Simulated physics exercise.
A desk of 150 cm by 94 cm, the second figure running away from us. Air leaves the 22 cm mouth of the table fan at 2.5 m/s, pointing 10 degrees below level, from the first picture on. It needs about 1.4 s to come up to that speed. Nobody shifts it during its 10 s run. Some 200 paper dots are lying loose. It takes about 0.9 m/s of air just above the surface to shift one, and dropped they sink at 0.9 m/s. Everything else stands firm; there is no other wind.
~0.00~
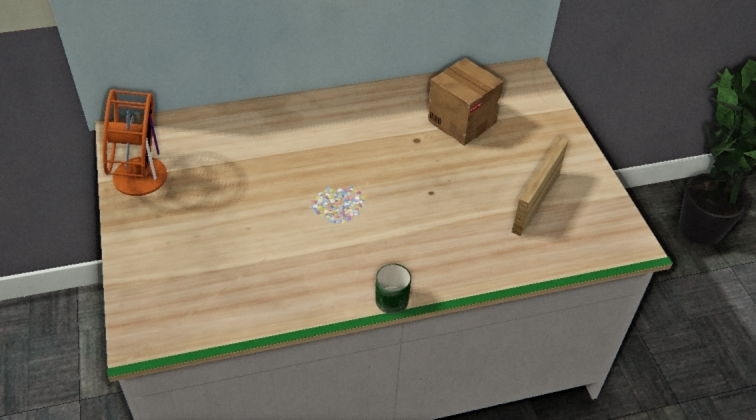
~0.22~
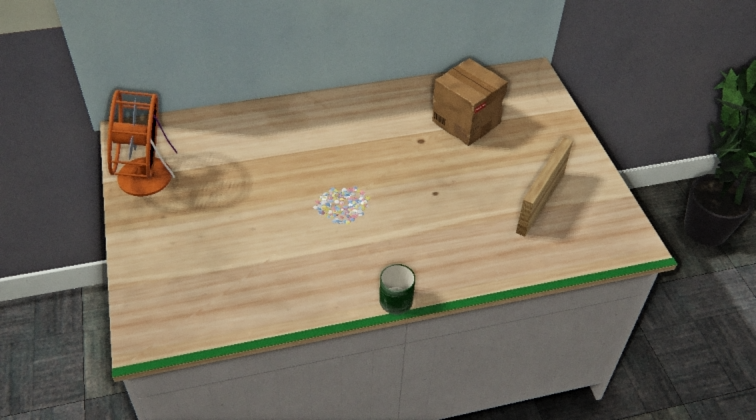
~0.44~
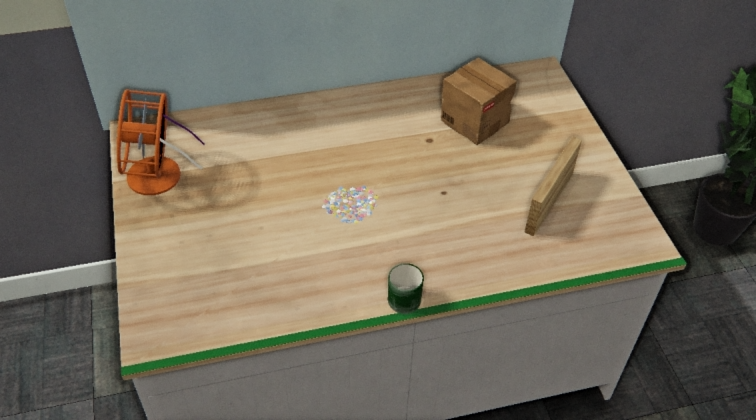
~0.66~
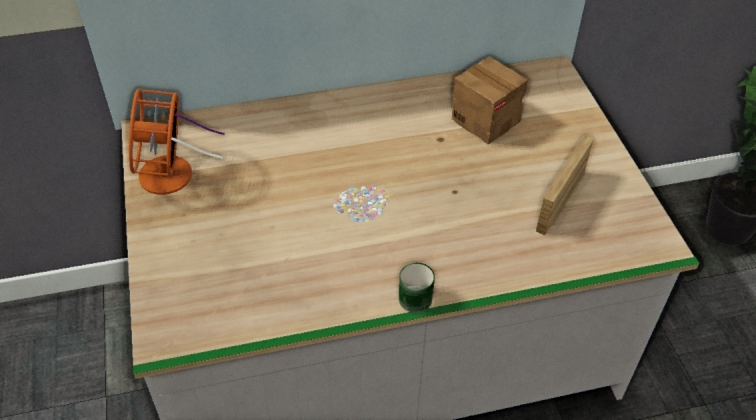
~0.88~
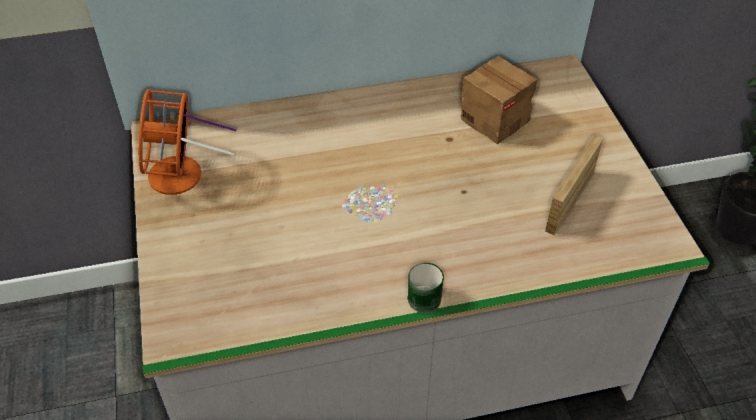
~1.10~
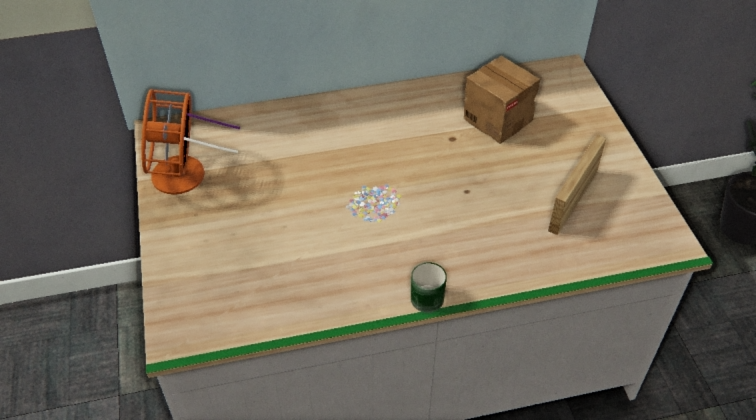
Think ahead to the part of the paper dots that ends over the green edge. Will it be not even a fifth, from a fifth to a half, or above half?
The share over the green edge is above half.
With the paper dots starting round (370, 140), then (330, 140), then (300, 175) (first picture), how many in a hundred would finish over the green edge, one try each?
In turn about 0 %, 0 %, 40 %.
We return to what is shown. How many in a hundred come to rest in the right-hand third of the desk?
About 3 %.
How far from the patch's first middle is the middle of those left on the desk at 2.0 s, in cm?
Roughly 55 cm.
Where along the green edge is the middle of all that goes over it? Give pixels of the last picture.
Near (583, 289).
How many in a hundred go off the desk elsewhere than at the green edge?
Near 0 %.
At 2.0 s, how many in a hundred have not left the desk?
Near 100 %.
After 2.0 s, 100 % are on the move or not yet settled, 2 % are over the green edge; the middle of those still in play is near (551, 267).
After 3.2 s, 12 % are on the move or not yet settled, 88 % are over the green edge.
After 5.5 s, 8 % are on the move or not yet settled, 92 % are over the green edge.
After 10.0 s, at the end, 94 % are over the green edge.
